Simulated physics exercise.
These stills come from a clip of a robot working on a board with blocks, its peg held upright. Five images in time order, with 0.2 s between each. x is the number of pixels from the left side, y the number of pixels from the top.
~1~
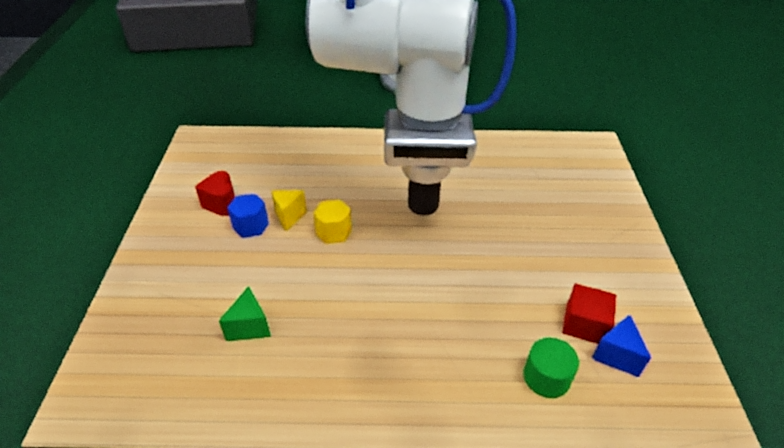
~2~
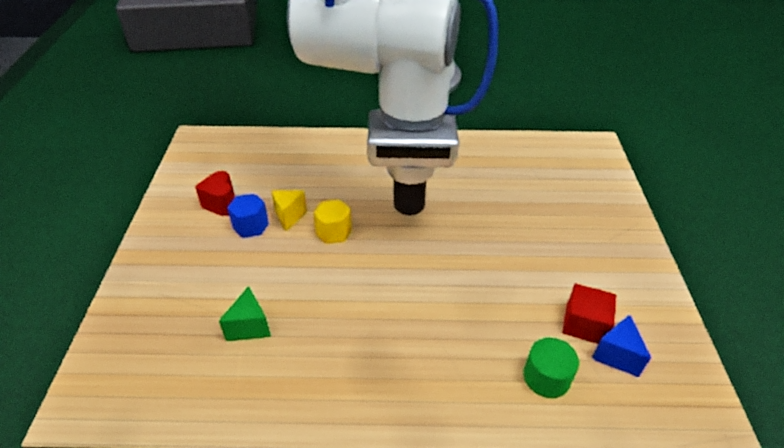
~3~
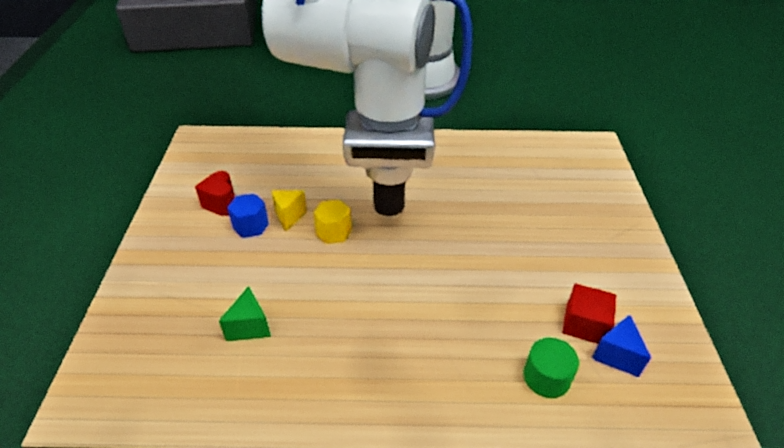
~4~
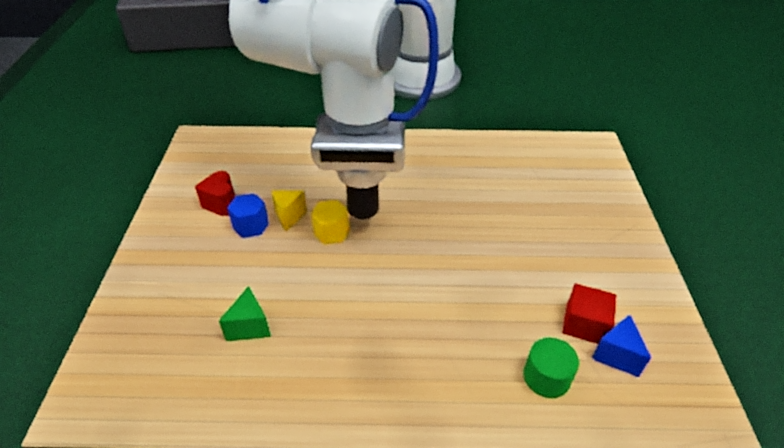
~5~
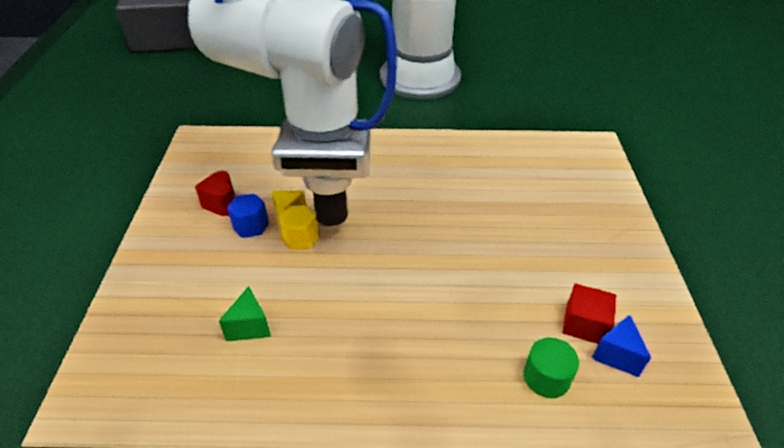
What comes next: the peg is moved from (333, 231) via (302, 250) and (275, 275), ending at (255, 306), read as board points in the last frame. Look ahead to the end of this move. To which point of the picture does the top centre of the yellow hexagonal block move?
The centre of its top face lies at (255, 228).
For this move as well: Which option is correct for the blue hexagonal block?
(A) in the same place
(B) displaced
The answer is A.
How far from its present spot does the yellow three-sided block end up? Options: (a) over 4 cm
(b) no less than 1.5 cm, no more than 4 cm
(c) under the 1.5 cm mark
(c)
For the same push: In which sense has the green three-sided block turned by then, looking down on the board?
It spins against the clock.
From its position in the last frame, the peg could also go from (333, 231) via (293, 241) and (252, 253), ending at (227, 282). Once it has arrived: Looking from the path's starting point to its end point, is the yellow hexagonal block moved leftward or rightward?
Sideways, to the right.
The first path, step by step. One third of the way, peg at (299, 234); yellow three-sided block at (283, 197), turned 15° clockwise; yellow hexagonal block at (264, 226), turned 55° clockwise.
Two thirds of the way, peg at (271, 260); yellow three-sided block at (283, 197), turned 15° clockwise; yellow hexagonal block at (255, 228), turned 70° clockwise.
At the end, peg at (251, 291); green three-sided block at (236, 312), turned 30° anticlockwise; blue hexagonal block unmoved; yellow three-sided block at (283, 197), turned 15° clockwise; yellow hexagonal block at (255, 228), turned 70° clockwise.
